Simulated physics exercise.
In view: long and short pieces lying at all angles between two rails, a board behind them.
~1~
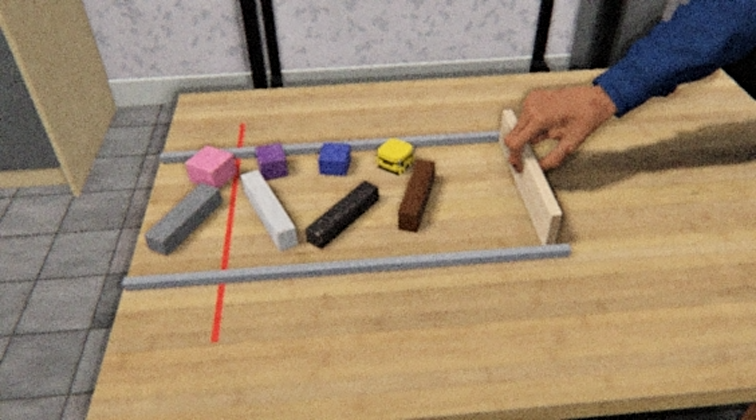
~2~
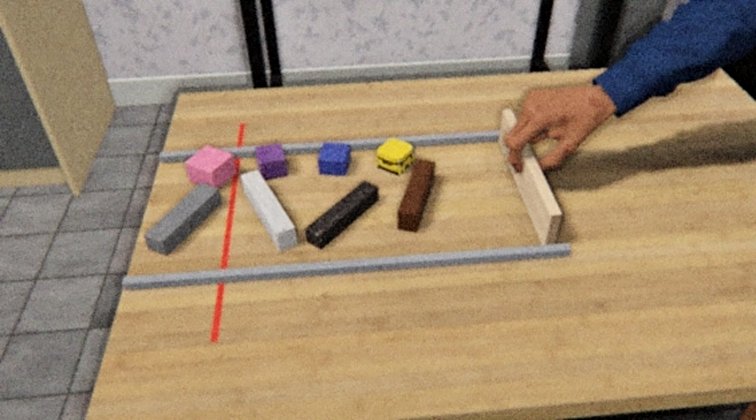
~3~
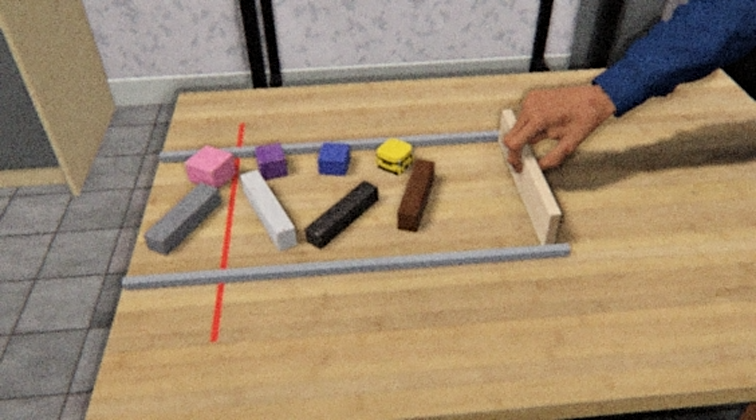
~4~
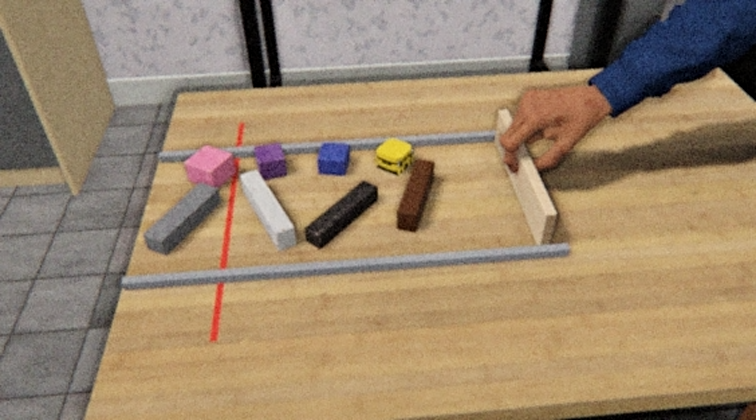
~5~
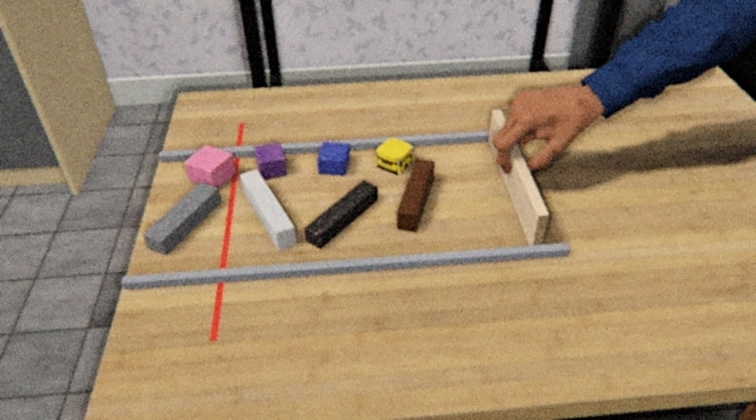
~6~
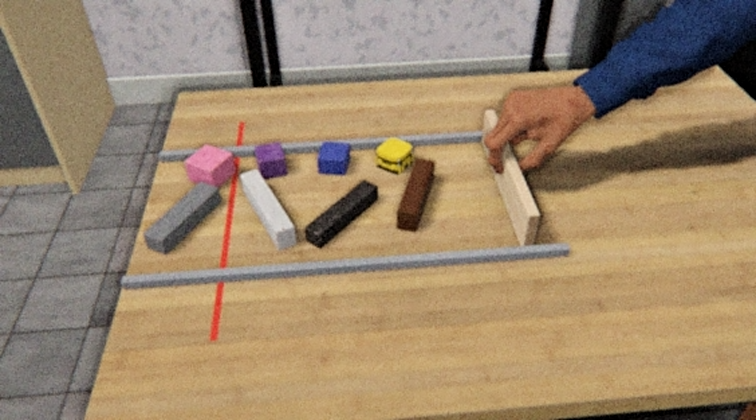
A hand in a blue sleeve held a wooden board upright on a table and slid it slightly left between two rails, while the colourful blocks and bars lying there stayed still.
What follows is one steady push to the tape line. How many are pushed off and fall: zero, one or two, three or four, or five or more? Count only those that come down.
The number that fall off is one or two.
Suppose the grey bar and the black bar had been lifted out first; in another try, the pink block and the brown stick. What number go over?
Fallen: 1, and 0 in the other try.
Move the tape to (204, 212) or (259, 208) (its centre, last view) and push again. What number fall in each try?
Down on the floor: 3 and 0.
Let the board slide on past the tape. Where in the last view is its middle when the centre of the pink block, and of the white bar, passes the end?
Its middle is around (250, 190) and around (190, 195).
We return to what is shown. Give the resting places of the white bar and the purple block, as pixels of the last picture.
The white bar at (178, 214), the purple block at (165, 166).
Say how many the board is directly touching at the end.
In contact: 2.
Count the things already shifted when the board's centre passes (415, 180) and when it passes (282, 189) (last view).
First 2, then 7.
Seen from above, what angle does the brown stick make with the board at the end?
Near 0 degrees.
Early on, none off yet; grey bar at rest near (184, 217); pink block at rest near (211, 167); white bar at rest near (267, 208).
A while later, none off yet; grey bar at rest near (184, 217); pink block moving near (206, 167); white bar moving near (256, 209).
Finally, the number that fall off is one or two; lost, pink block.
